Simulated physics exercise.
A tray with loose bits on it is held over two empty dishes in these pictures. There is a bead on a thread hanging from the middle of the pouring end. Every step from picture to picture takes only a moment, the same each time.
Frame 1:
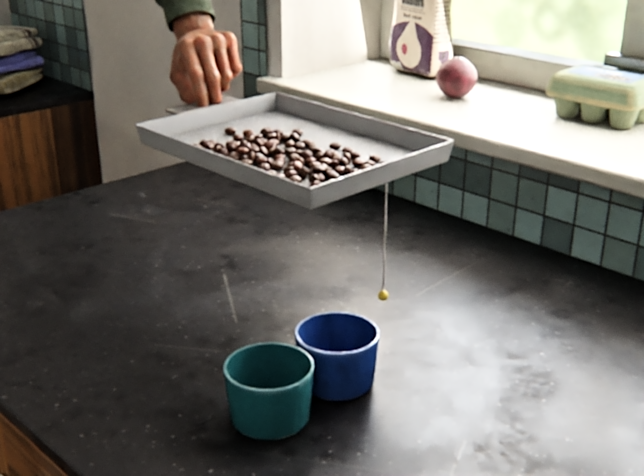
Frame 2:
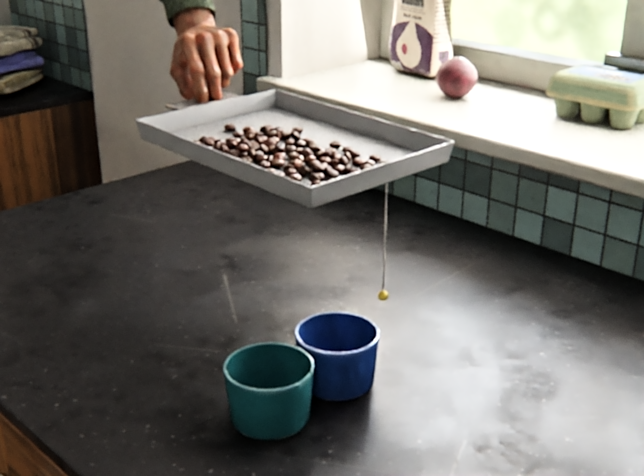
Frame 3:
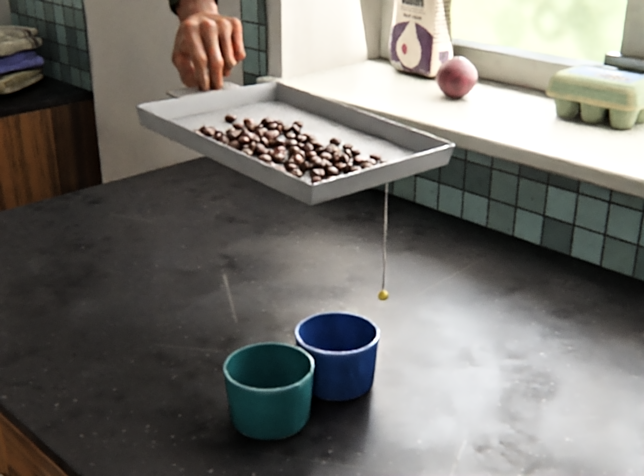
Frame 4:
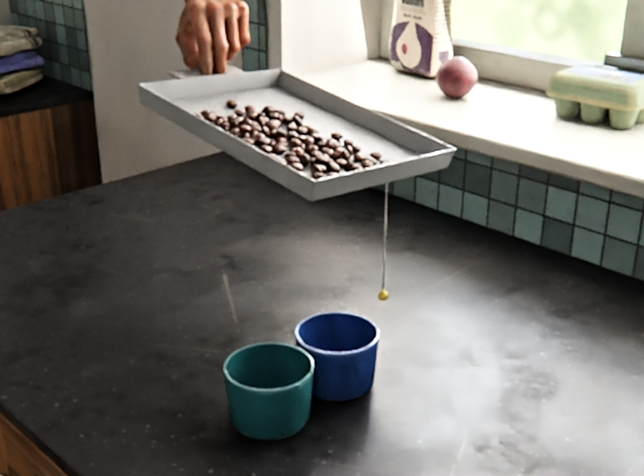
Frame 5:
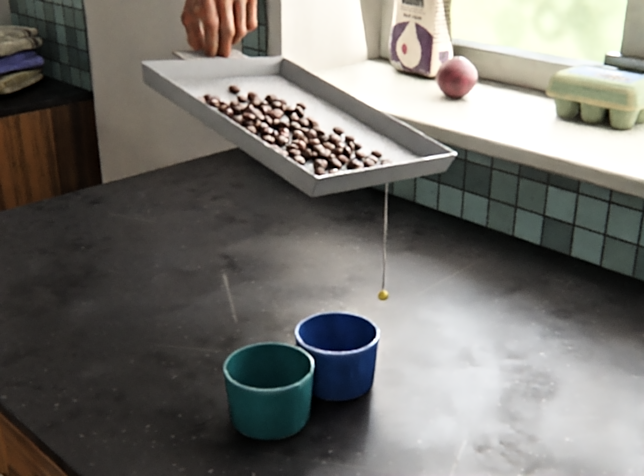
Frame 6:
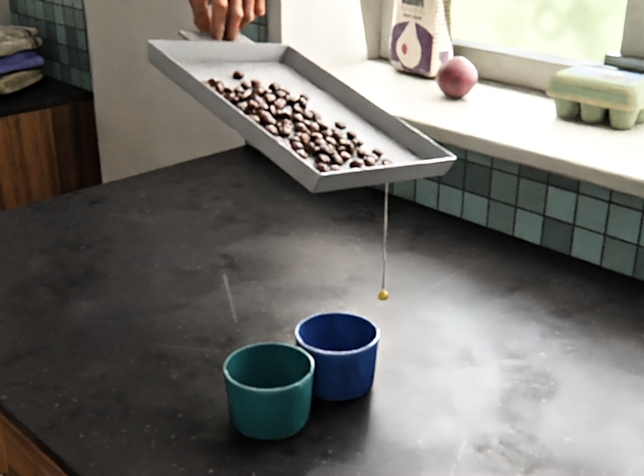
Above a dark kitchen counter, a hand raises the back of a tray of brown pieces.
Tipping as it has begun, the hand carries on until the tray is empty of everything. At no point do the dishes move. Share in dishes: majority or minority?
The dishes are going to end up holding a minor part.
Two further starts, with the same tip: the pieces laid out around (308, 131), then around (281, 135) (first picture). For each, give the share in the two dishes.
Roughly 0 per cent, then roughly 0 per cent.
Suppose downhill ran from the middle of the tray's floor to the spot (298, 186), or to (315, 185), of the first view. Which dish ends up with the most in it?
Result - first place: The right side, second place: The right side.
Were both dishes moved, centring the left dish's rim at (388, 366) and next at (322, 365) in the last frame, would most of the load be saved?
Short of half, then Short of half.
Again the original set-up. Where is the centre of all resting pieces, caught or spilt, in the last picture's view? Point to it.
The centre comes to rest close to (453, 332).
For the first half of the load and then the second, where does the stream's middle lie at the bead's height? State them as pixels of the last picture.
The early half goes through (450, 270), the late half through (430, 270).
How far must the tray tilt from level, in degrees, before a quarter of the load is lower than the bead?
Angle reached: About 85°.
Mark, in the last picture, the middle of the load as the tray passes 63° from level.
In the last view, the load is centred close to (409, 160).
Shortly afterwards, tray tipped steeply; all but a few on the tray; only a few in the air.
Next, tray tipped past a quarter turn; near a third on the tray; near half outside both; near a quarter in the air.
Some moments later, tray tipped past a quarter turn; the whole lot outside both.
In the end, tray tipped past a quarter turn; none at all in the left dish; none at all in the right dish; the whole lot outside both.
